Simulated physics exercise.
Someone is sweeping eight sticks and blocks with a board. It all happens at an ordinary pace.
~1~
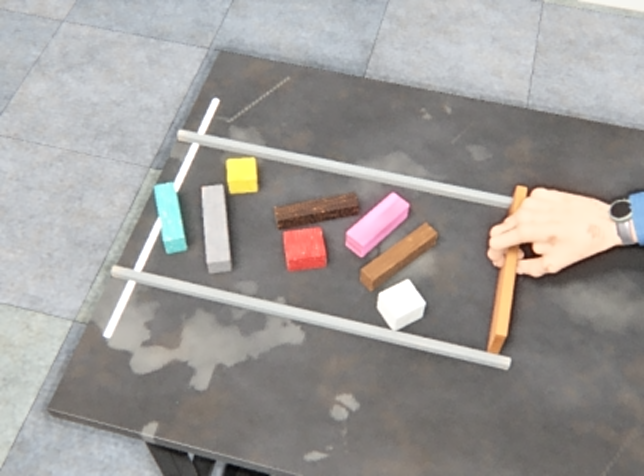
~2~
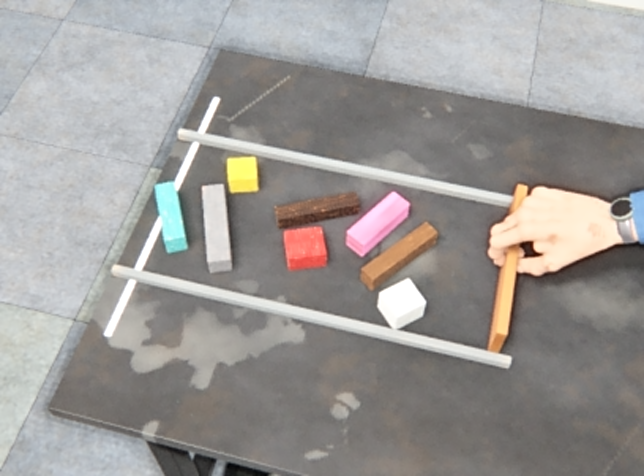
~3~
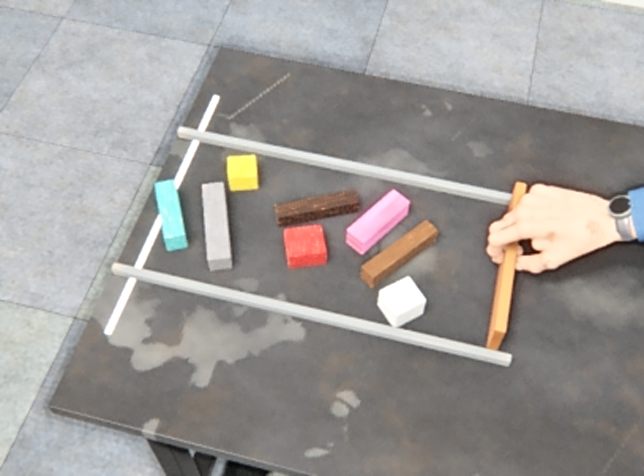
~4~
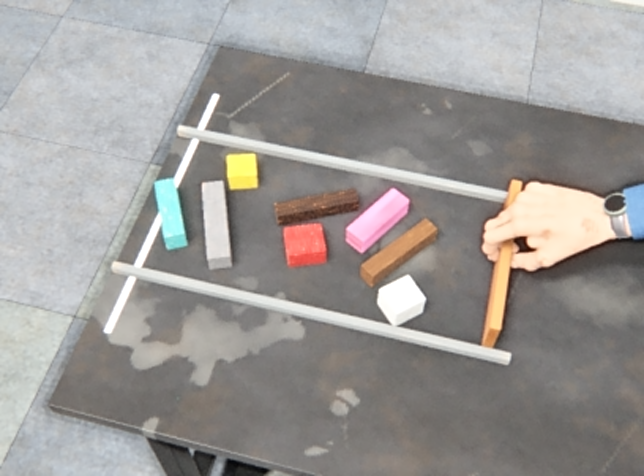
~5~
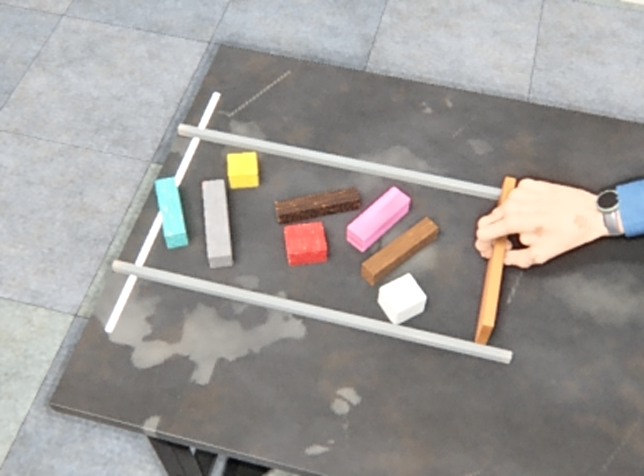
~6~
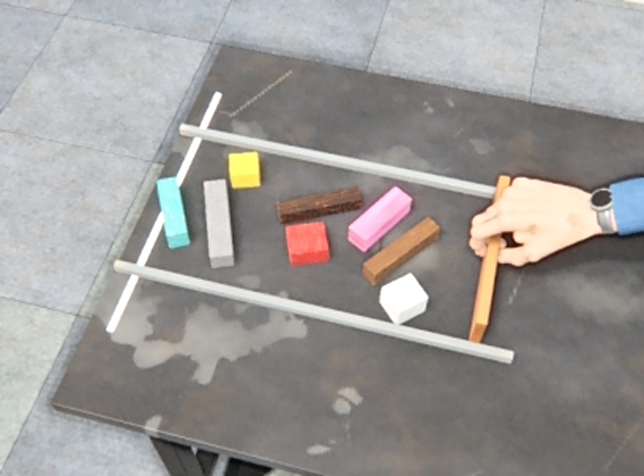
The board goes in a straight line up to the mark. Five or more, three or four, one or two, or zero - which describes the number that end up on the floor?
That would be five or more.
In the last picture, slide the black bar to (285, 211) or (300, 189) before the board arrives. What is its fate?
So in the first try it ends up below, and in the second it ends up below.
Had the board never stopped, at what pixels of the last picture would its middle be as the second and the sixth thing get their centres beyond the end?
(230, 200) and (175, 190).
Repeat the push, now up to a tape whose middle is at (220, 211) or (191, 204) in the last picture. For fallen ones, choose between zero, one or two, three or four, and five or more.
In order: One or two, then either three or four.
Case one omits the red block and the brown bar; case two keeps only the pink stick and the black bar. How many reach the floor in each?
In order, the numbers are 4 and 3.
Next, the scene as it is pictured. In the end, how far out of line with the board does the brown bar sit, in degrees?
It sits some 20° out of line.
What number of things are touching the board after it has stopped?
So the total is 2.
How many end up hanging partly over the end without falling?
Things overhanging at the end: 2.
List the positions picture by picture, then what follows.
Turquoise bar (171, 218); grey bar (216, 228); yellow block (242, 176); board (508, 268); tape (168, 205), in the first frame.
Grey bar (217, 227); black bar (317, 210), in the second frame.
Yellow block (243, 173); white block (401, 302), in the third frame.
Turquoise bar (171, 213); pink stick (378, 220), in the fourth frame.
Grey bar (217, 223); brown bar (400, 251), in the fifth frame.
Turquoise bar (173, 212); grey bar (219, 223); yellow block (245, 170); board (490, 257); tape (170, 200), in the sixth frame.
Early on, none off yet; turquoise bar at rest near (173, 212); grey bar at rest near (219, 223); yellow block at rest near (245, 170).
A while later, none off yet; turquoise bar travelled a little near (153, 209); grey bar travelled a little near (173, 216); yellow block travelled about its own width near (221, 157).
Finally, the number that fall off is five or more; lost, pink stick, red block, black bar, yellow block, grey bar and turquoise bar.
